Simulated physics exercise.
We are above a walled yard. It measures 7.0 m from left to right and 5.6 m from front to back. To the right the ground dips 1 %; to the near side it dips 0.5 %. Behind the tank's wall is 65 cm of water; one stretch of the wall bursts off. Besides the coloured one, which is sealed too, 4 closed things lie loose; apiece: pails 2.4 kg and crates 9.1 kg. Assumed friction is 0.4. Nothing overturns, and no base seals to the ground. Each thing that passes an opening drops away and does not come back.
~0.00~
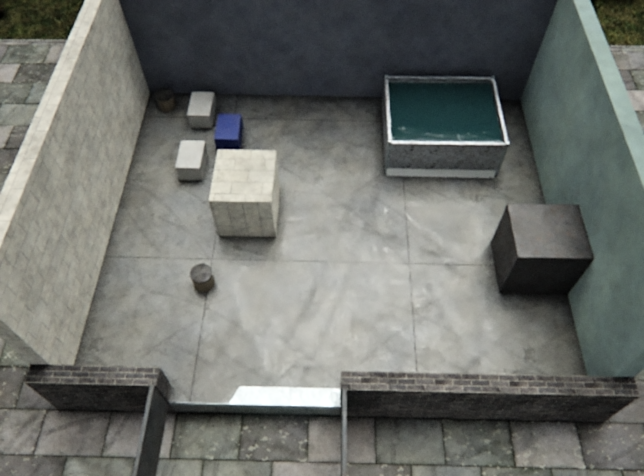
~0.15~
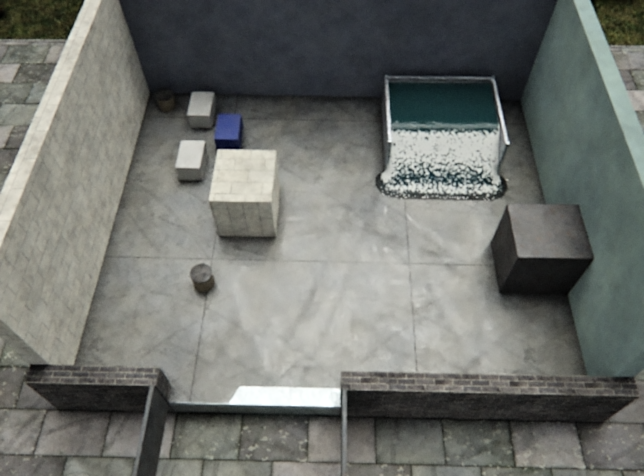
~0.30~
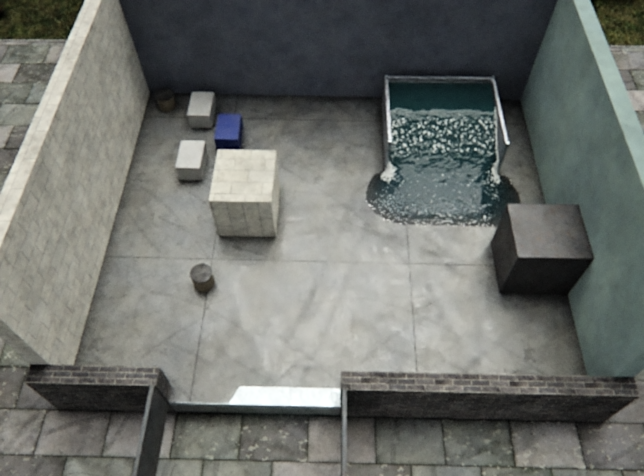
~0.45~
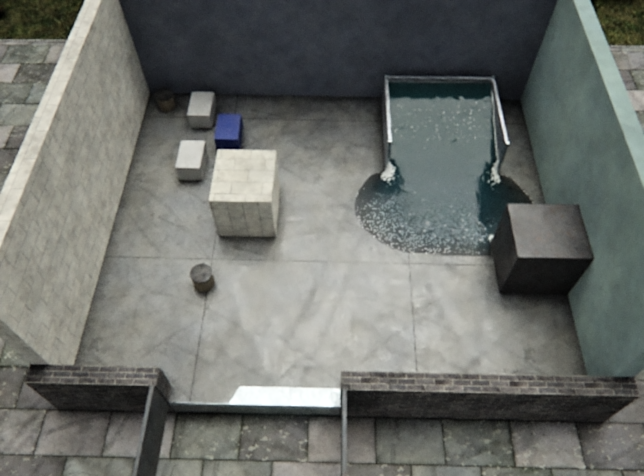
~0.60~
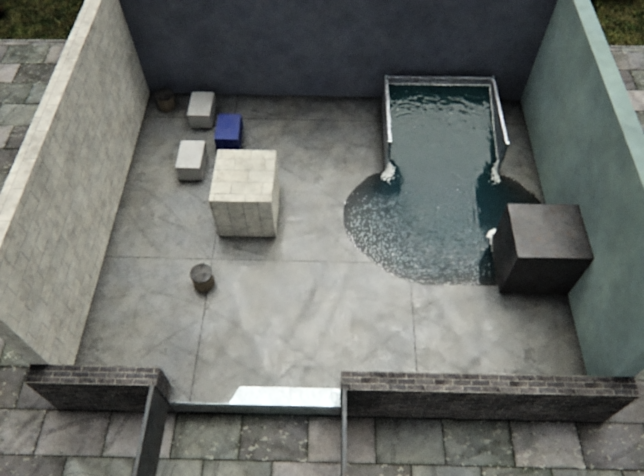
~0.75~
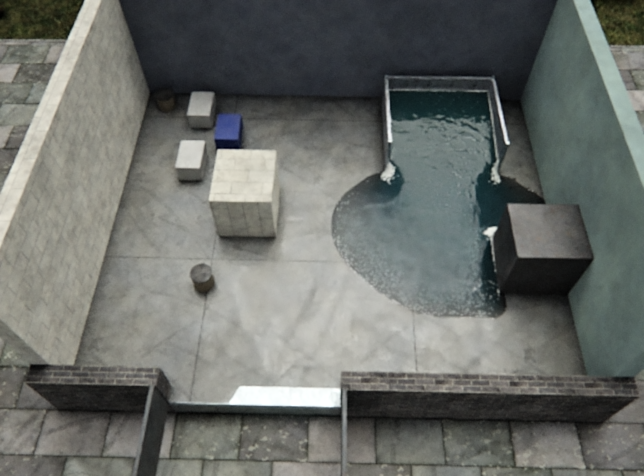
Water pours from the open front of a tank and spreads across the yard floor.
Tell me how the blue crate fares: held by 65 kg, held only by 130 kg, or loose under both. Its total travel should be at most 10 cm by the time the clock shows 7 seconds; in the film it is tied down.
Result: Low ballast.
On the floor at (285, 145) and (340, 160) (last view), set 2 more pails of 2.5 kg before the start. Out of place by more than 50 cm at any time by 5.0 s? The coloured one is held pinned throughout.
Results, in sequence: Not exceeded / not exceeded.
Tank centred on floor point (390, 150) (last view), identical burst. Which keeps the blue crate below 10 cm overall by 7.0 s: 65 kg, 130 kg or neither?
For that case: Lighter one suffices.
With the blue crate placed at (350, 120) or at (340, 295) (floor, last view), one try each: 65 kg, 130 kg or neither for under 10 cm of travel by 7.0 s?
In turn: The lighter suffices; the lighter suffices.
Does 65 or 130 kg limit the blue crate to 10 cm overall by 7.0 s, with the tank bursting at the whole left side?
Note: High mass only.
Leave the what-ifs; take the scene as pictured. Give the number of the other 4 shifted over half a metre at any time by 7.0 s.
I get 1.
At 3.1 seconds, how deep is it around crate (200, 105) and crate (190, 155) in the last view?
About 0 and 0 cm.
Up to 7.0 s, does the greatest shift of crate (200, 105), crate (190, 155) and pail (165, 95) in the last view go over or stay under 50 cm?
Below, below, below.
After 1.4 s the blue crate would be 0 cm from its start with 65 kg and 0 cm from its start with 130 kg; 0 cm of water round it then.
After 3.1 s the blue crate would be 0 cm from its start with 65 kg and 0 cm from its start with 130 kg; 0 cm of water round it then.
After 4.9 s the blue crate would be 0 cm from its start with 65 kg and 0 cm from its start with 130 kg; 0 cm of water round it then.
After 7.0 s the blue crate would be 0 cm from its start with 65 kg and 0 cm from its start with 130 kg; 1 cm of water round it then.
